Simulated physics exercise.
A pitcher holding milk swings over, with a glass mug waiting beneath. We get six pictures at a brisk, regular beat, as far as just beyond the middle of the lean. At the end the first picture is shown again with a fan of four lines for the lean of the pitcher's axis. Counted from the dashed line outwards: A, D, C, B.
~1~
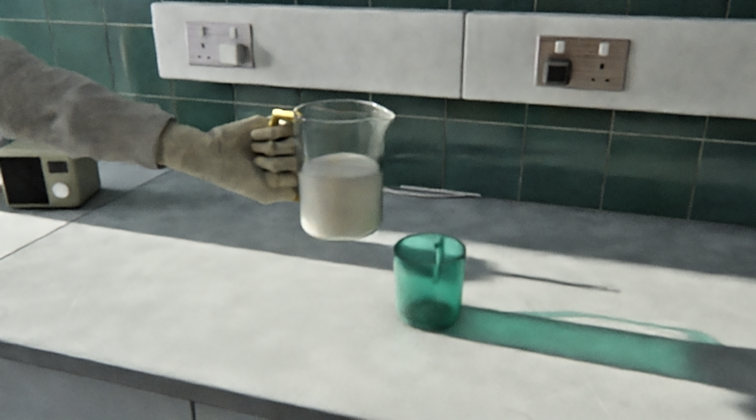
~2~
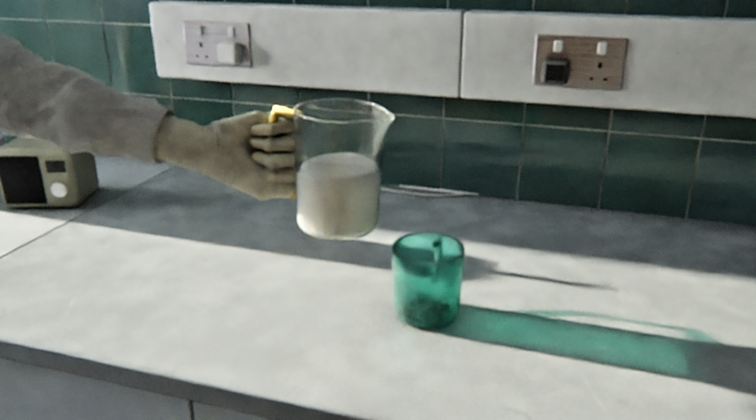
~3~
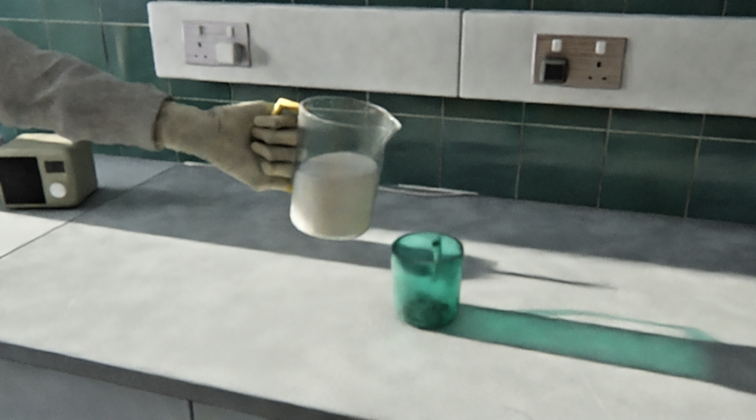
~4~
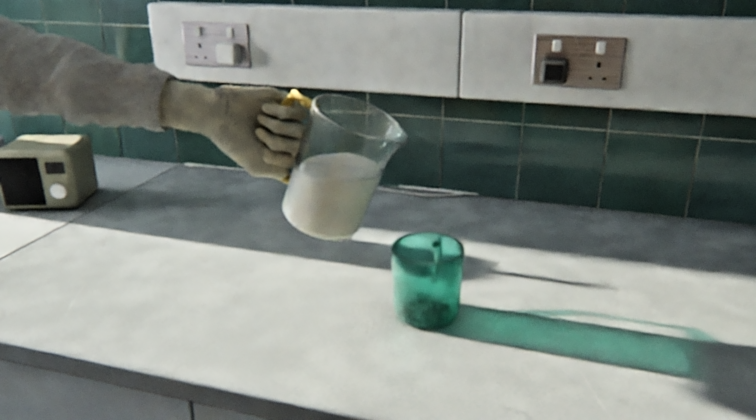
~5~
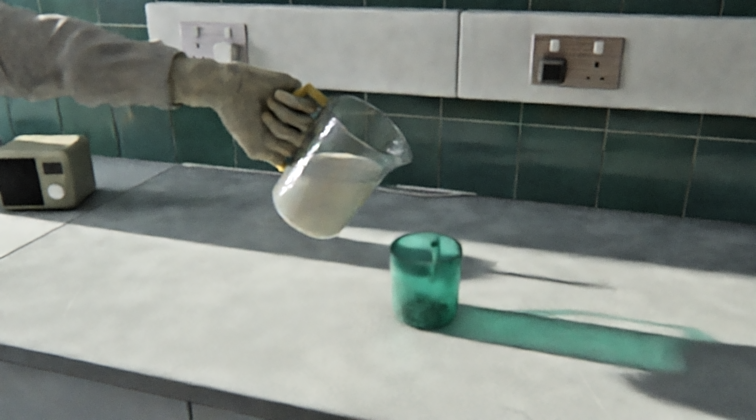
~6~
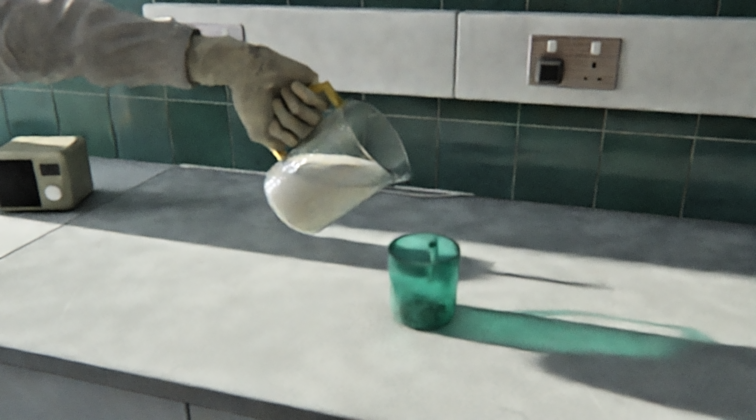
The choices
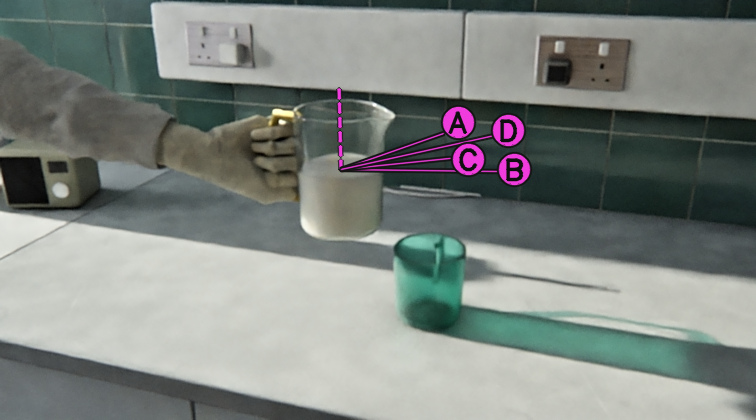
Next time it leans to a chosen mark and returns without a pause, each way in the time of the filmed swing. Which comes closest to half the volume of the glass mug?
Use tilt D.
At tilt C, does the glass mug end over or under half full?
Over.
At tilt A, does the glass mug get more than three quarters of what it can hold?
No.
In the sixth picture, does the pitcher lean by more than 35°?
Yes.
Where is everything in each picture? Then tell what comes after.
Upright, lip at (392, 117); rim of the glass mug round (430, 248); nothing has left yet.
Tipped about 3°, lip at (393, 119); nothing has left yet.
Tipped about 10°, lip at (398, 127); nothing has left yet.
Tipped about 21°, lip at (406, 142); nothing has left yet.
Tipped about 35°, lip at (411, 160); nothing has left yet.
Tipped about 49°, lip at (410, 180); nothing has left yet.
On the marked copy, A at (443, 133); B at (497, 171); C at (450, 158); D at (492, 135).
With A, the glass mug ends with about 30 % of what it can hold.
With B, the glass mug ends with about 81 % of what it can hold; 6 % of the milk is spilt.
With C, the glass mug ends with about 68 % of what it can hold.
With D, the glass mug ends with about 49 % of what it can hold.
